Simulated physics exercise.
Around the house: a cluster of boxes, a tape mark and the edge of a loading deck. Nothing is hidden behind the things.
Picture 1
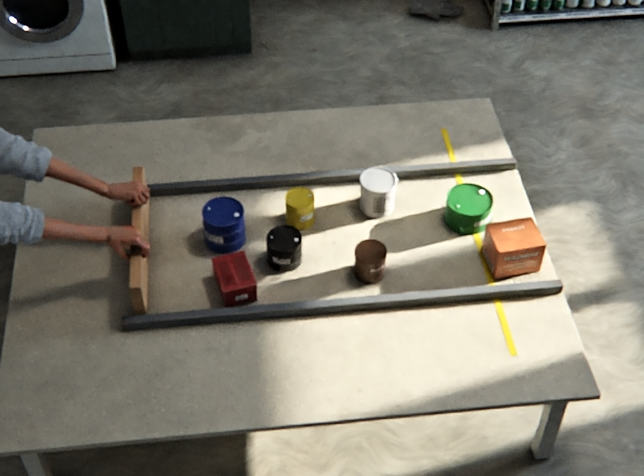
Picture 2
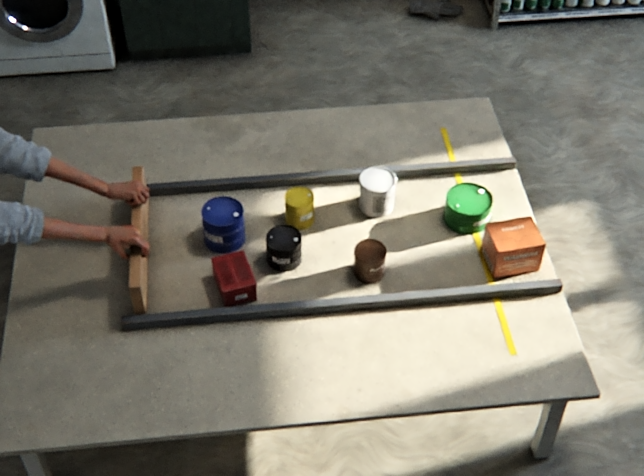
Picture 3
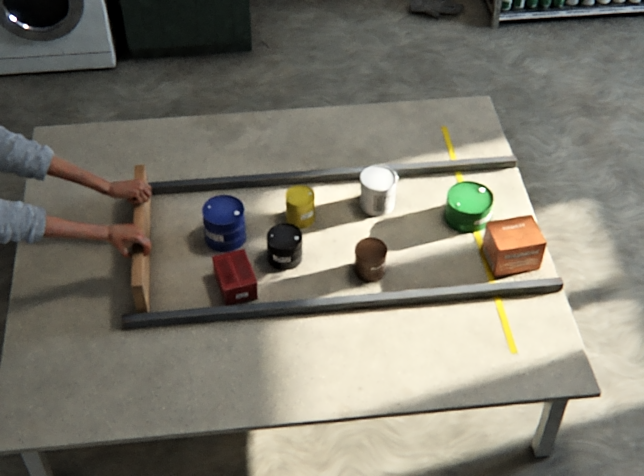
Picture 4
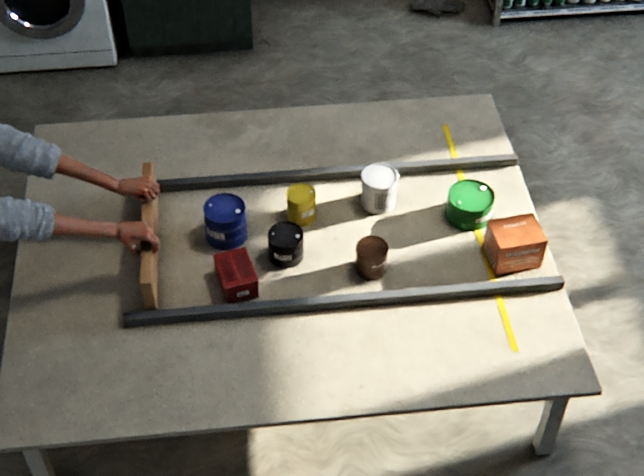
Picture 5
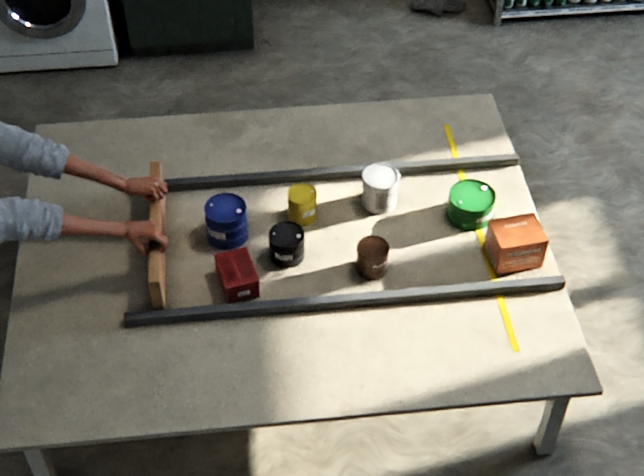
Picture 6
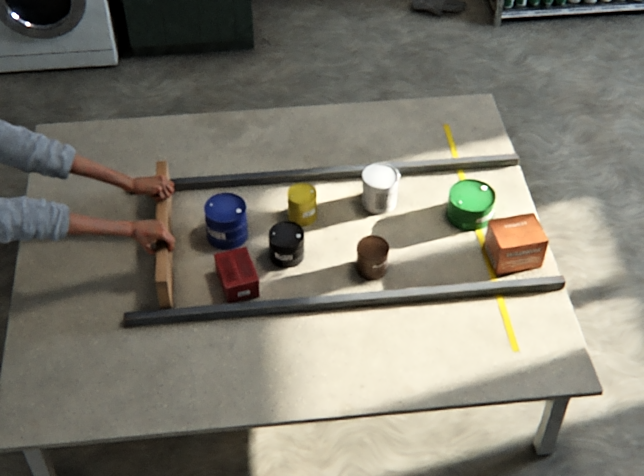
Two hands sliding a wooden plank slightly right between dark rails on a table, toward colourful containers that stay still.
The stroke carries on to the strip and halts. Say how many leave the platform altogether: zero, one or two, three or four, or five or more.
In the end the number that fall off is one or two.
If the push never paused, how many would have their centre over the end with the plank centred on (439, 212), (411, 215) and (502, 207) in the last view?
In that order 0, 0 and 4.
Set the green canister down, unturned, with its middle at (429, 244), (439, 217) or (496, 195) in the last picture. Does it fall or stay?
In turn it does not fall; remains up; holds on.
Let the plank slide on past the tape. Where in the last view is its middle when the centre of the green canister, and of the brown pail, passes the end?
About (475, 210), and (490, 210) for the other.
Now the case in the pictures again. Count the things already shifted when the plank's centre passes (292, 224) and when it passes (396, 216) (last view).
4 and 6.
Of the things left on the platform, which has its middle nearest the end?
That is the green canister.
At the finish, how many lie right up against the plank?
That makes 3.
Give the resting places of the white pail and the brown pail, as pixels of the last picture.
The white pail stops around (512, 170); the brown pail around (539, 250).
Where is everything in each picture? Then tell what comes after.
The first picture shows orange box (513, 248); green canister (469, 209); white pail (378, 193); plank (140, 240); tape (475, 229).
The second picture shows green canister (468, 208); red tote (234, 279).
The third picture shows white pail (378, 191); brown pail (370, 260).
The fourth picture shows orange box (514, 244); yellow canister (301, 205).
The fifth picture shows green canister (471, 205); plank (157, 235).
The sixth picture shows orange box (515, 244); green canister (471, 205); white pail (380, 189); plank (164, 234); tape (477, 225).
A little later, none off yet; orange box at rest near (515, 244); green canister at rest near (471, 205); white pail at rest near (380, 189).
Next, none off yet; orange box at rest near (515, 244); green canister at rest near (471, 205); white pail shifted about its own width near (414, 187).
When it is over, the number that fall off is one or two; down, orange box.
